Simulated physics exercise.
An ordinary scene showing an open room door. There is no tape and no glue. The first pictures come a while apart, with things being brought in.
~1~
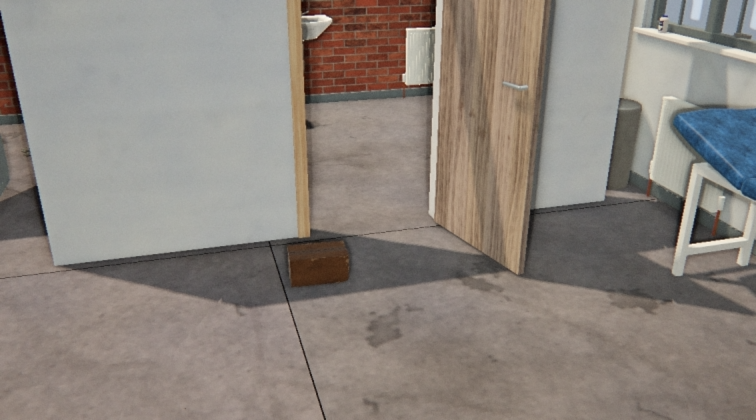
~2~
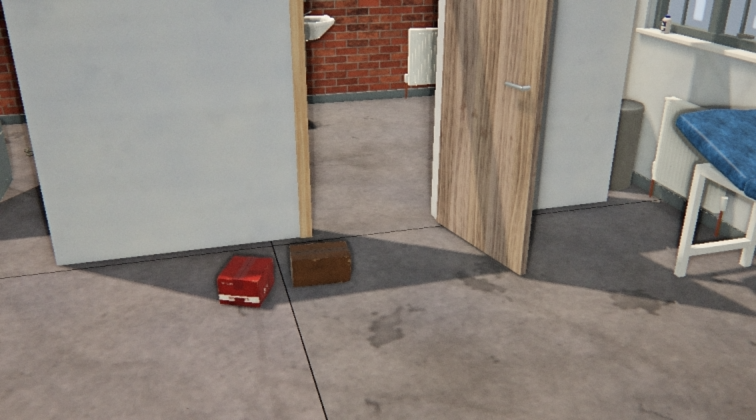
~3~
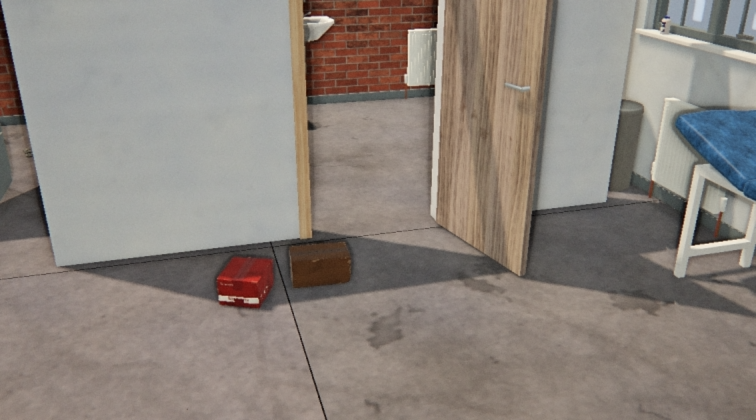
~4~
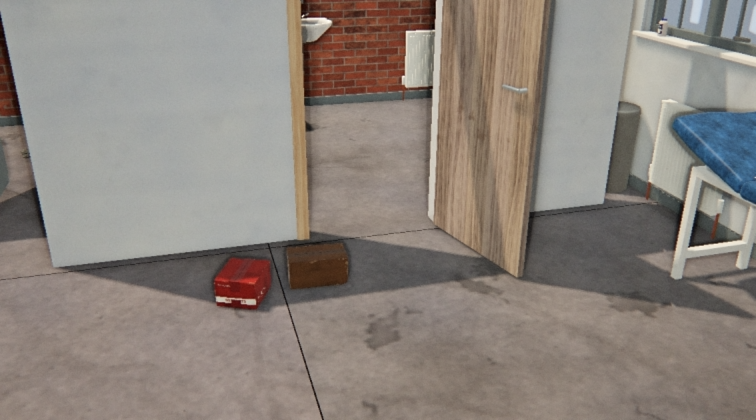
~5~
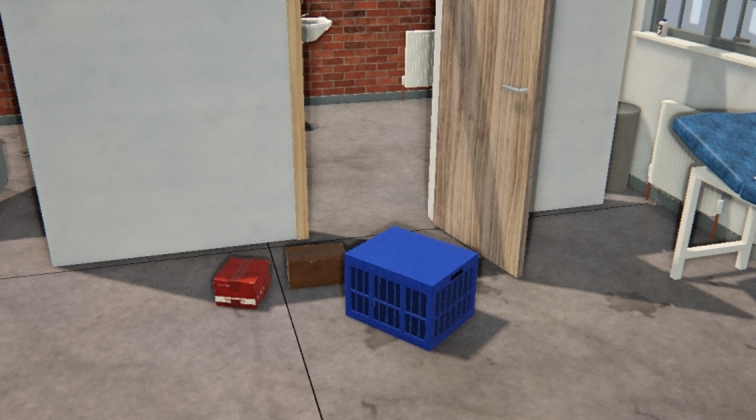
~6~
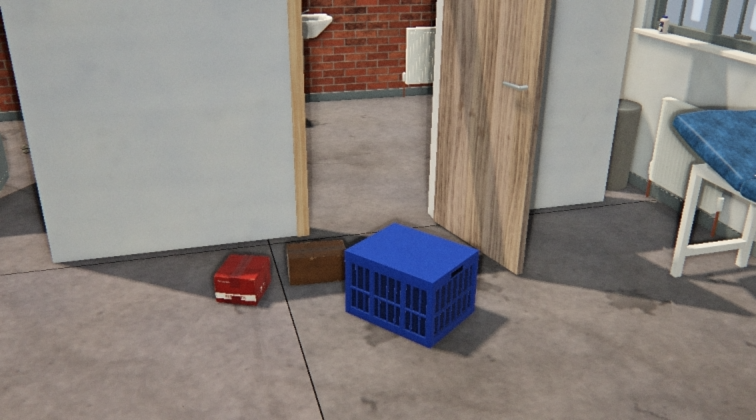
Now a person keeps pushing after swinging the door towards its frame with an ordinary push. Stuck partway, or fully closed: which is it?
Okay, the door ends up flush with the frame.
Then, 0.80 s on from there, door at 80°.
Then, 1.30 s on from there, door at 51°.
Then, 1.90 s on from there, door at 16°.
In the end, door at 0°; all 3 unmoved. At the end, from the last picture's camera, blue chest near (411, 282).
